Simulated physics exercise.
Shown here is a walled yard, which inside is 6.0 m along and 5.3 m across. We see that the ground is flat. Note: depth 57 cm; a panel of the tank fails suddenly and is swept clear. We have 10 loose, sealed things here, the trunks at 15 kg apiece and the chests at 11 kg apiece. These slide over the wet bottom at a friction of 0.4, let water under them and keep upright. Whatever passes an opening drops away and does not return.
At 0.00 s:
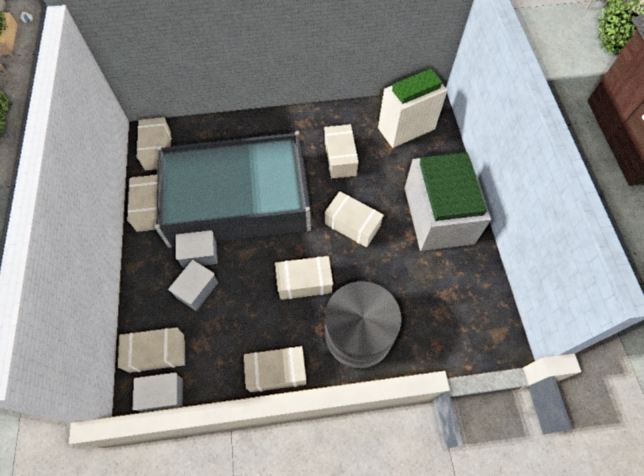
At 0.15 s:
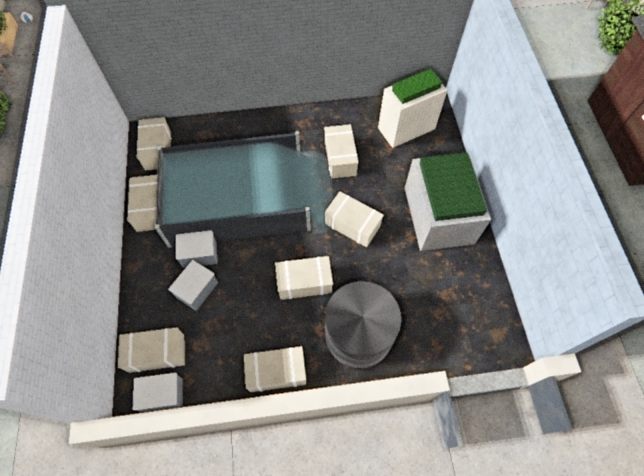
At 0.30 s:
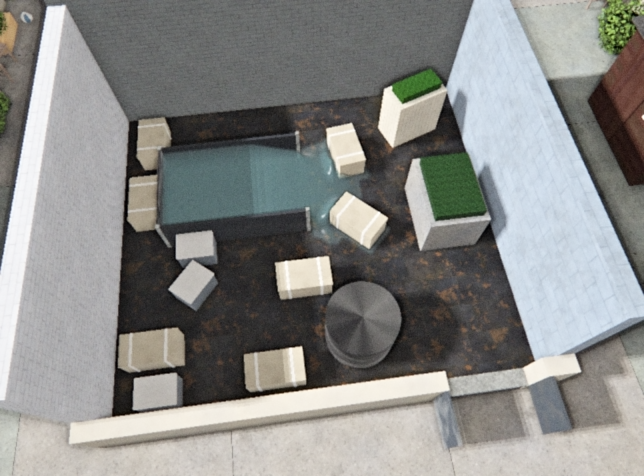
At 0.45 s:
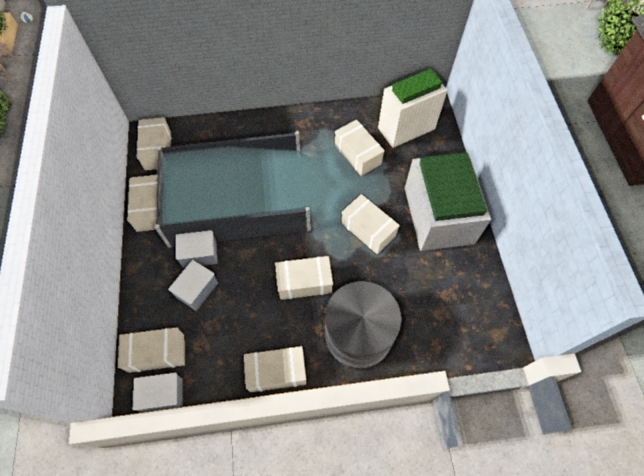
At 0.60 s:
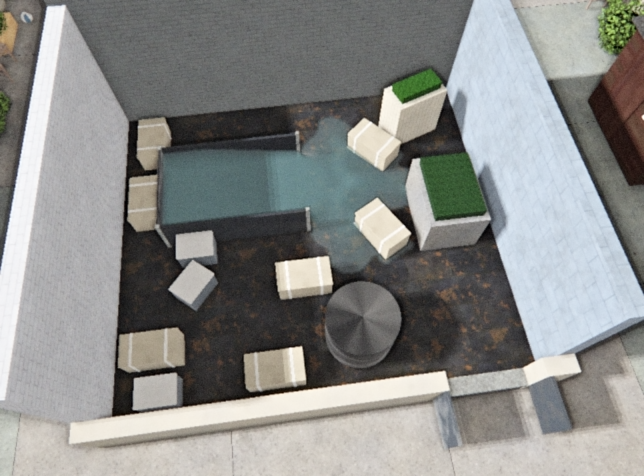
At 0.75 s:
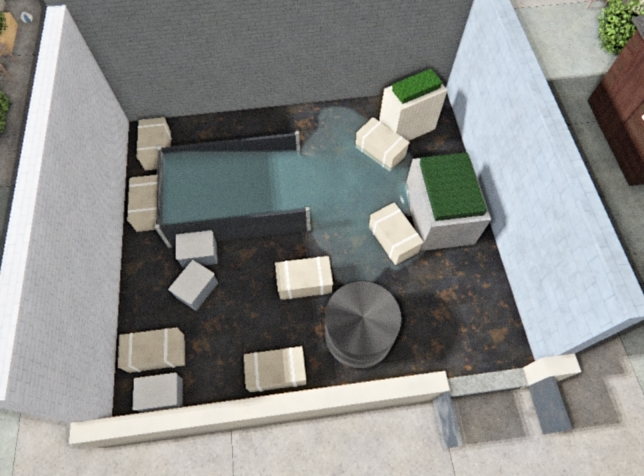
Water burst out of the right end of a tank in a walled yard and spread across the dark ground, pushing two pale trunks rightward toward the grass-topped blocks while the other boxes stayed put.
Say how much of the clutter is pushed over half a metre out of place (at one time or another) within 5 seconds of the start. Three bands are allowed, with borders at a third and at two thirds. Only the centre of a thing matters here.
That would be less than a third of them.
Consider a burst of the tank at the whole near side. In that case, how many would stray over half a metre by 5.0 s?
Count: 8.
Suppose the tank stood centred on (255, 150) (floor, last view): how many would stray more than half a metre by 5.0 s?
Count: 3.
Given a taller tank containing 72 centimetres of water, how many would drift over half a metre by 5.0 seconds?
Count under that change: 2.
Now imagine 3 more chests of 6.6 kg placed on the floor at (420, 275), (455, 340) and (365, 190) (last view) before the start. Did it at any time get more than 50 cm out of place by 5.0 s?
Taking them one by one: It goes beyond, then it goes beyond, then it goes beyond.
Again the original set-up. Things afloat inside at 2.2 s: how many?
At that time, 1.
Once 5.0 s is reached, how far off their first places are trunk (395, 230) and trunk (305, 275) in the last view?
In sequence, it comes out as gone out for the first and 0 cm for the second.
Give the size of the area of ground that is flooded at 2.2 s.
Wet: Near 15 m2.
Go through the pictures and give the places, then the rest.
The first picture shows a trunk at (341, 145), on the bottom; a trunk at (354, 214) rests on the ground; water covers 3.0 m2; 0 of 10 have shifted.
The second picture shows a trunk at (341, 145), on the bottom; a trunk at (354, 214) rests on the ground; 3.7 m2 under water; 0 of 10 have shifted.
The third picture shows a trunk at (346, 144) rests on the ground, 8 cm from its start; a trunk at (359, 215), on the bottom, 7 cm from its start; water covers 4.3 m2; 2 of 10 have shifted.
The fourth picture shows a trunk at (360, 141), on the bottom, 32 cm from its start; a trunk at (370, 219), on the bottom, 27 cm from its start; water covers 5.3 m2; 2 of 10 have shifted.
The fifth picture shows a trunk at (375, 138) rests on the ground, 59 cm from its start; a trunk at (383, 223), on the bottom, 47 cm from its start; water covers 6.5 m2; 2 of 10 have shifted.
The sixth picture shows a trunk at (383, 138) rests on the ground, 73 cm from its start; a trunk at (397, 228), on the bottom, 70 cm from its start; water covers 7.7 m2; 2 of 10 have shifted.
After 1.1 s 2 of 10 are over 50 cm from their spots; 1 afloat.
After 2.2 s 2 of 10 are over 50 cm from their spots; 1 afloat.
After 3.5 s 2 of 10 are over 50 cm from their spots; 1 afloat.
After 5.0 s 2 of 10 are over 50 cm from their spots, and 2 have been at some point; 1 afloat.
